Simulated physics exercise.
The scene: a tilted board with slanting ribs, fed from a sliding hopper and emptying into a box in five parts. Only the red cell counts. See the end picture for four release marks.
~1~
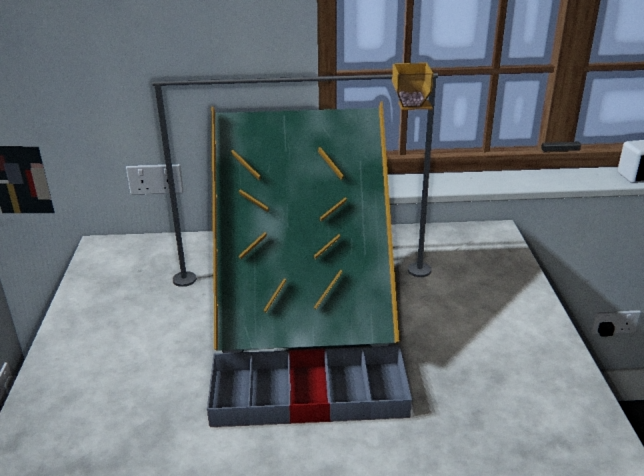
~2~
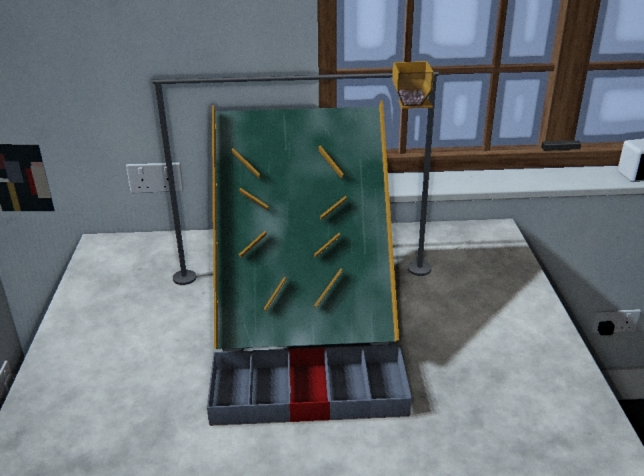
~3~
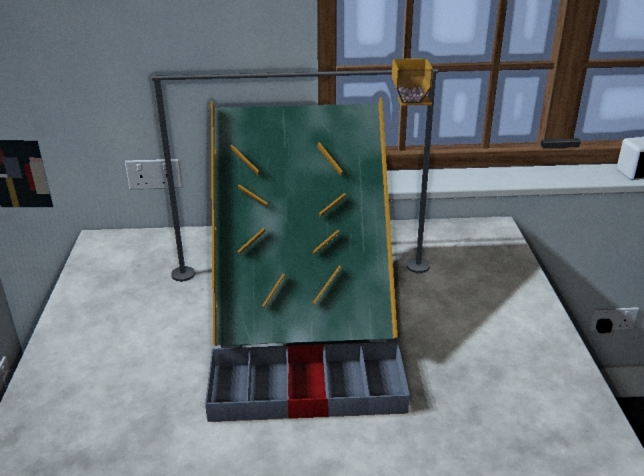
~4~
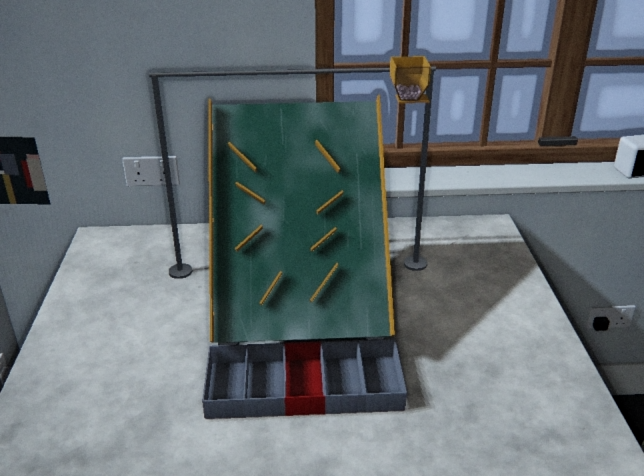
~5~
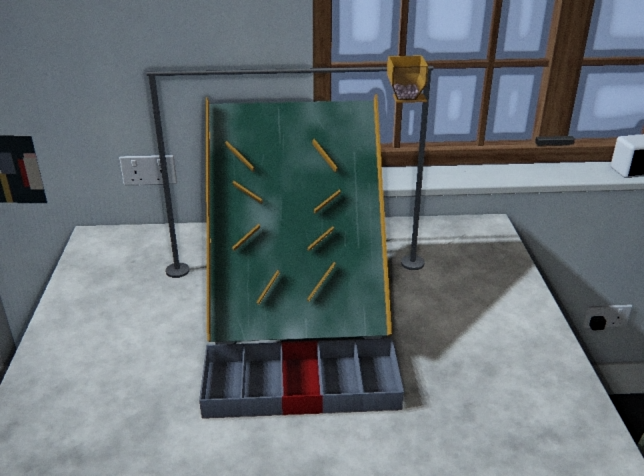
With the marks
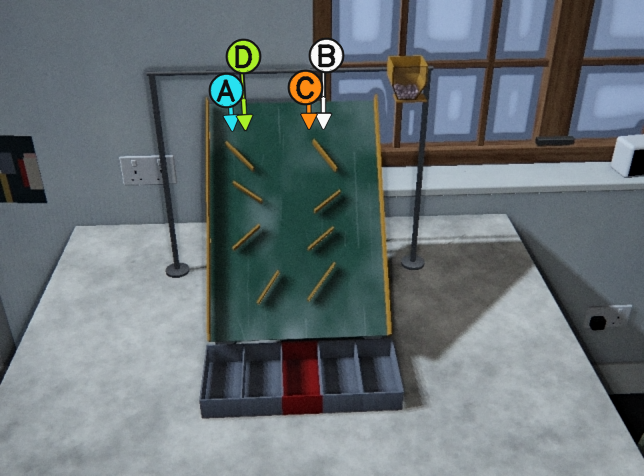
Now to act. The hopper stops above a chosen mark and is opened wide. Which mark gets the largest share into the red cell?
I would pick mark D.
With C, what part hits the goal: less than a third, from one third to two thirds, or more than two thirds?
Less than a third.
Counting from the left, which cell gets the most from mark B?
The fifth from the left.
On the marked copy, mark A meets the board at (232, 125); mark B meets the board at (323, 122); mark C meets the board at (309, 123); mark D meets the board at (245, 124).
Choosing A, about a tenth in the red cell, roughly a quarter in other cells, roughly half outside the box.
Choosing B, just a few in the red cell, roughly half in other cells, roughly half outside the box.
Choosing C, about a tenth in the red cell, roughly a third in other cells, roughly half outside the box.
Choosing D, roughly a third in the red cell, roughly a quarter in other cells, roughly half outside the box.
